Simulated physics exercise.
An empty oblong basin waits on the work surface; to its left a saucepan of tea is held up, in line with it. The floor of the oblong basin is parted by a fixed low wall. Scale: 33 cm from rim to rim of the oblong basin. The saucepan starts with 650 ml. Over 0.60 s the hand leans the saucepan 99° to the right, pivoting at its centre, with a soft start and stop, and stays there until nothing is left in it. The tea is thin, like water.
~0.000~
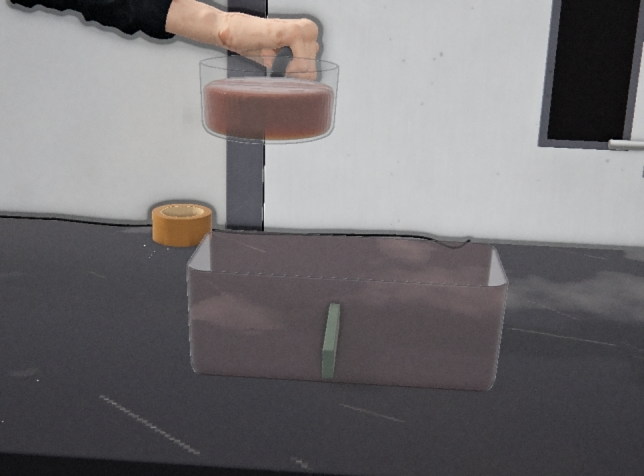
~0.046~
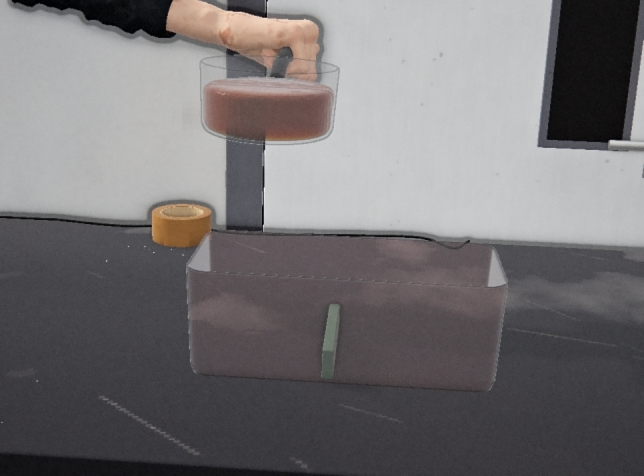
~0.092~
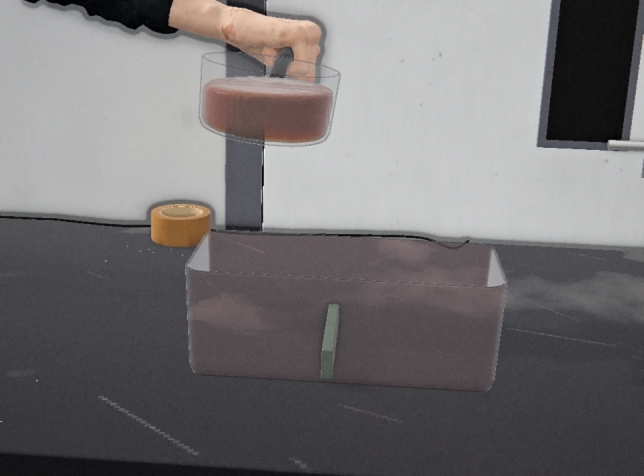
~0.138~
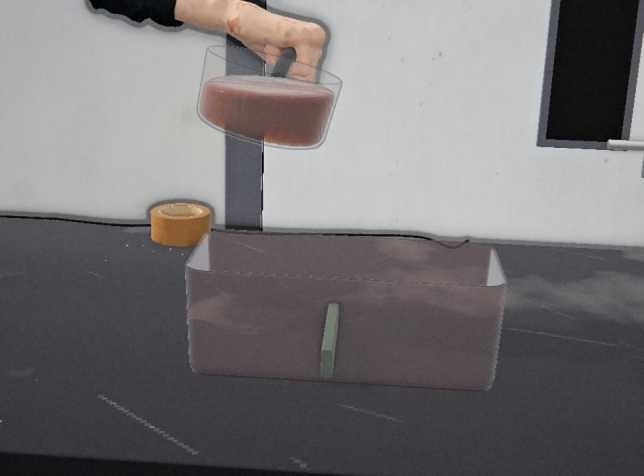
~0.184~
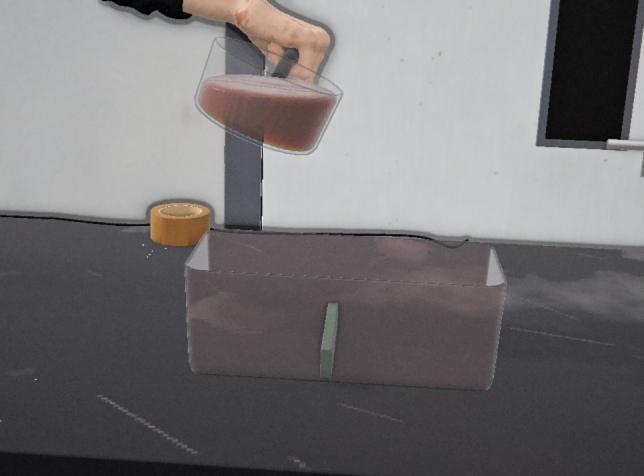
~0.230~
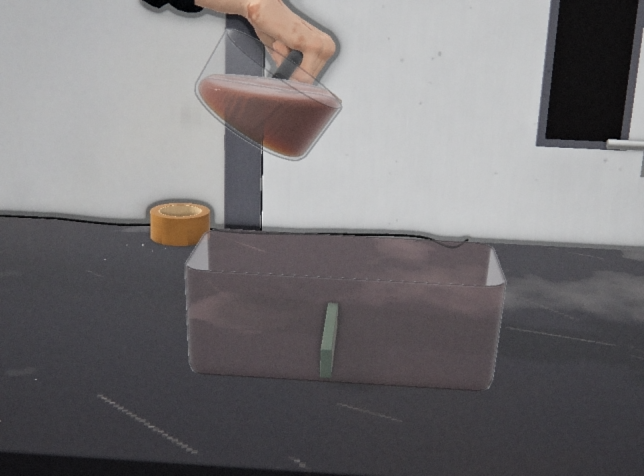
A hand in a black sleeve holds a clear, round container of reddish-brown tea above a dark work surface, seen from the front and slightly above against a pale wall. Below it sits a see-through, pinkish-grey oblong basin with a small green upright piece, an orange roll behind to the left. The hand holds nearly level, then steadily leans the container to the right, while the view stays still.
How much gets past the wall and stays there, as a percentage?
About 86 per cent.
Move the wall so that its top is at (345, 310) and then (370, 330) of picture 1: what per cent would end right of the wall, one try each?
First 85, then 60 per cent.
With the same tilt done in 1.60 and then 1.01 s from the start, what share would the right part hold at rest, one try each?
First 95, then 90 per cent.
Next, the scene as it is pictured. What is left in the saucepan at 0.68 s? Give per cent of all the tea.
Some 9 per cent.
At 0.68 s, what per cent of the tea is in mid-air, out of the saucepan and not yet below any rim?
About 10 per cent.
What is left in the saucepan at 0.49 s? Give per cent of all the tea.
About 32 per cent.
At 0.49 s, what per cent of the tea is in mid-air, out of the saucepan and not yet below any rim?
About 52 per cent.
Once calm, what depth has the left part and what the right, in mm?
Left about 4 mm, right about 24 mm.
Then, 0.49 s in, the tilt is 91° and 31 per cent is still to pour, 0 is left of the wall and 16 right of it.
Then, 0.68 s in, the tilt is 99° and 9 per cent is still to pour, 6 is left of the wall and 76 right of it.
Then, 0.88 s in, the tilt is 99° and 2 per cent is still to pour, 10 is left of the wall and 83 right of it.
Then, 1.10 s in, the tilt is 99° and 0 per cent is still to pour, 11 is left of the wall and 86 right of it.
Finally, 12 per cent lies left of the wall, 86 right of it and 2 outside.
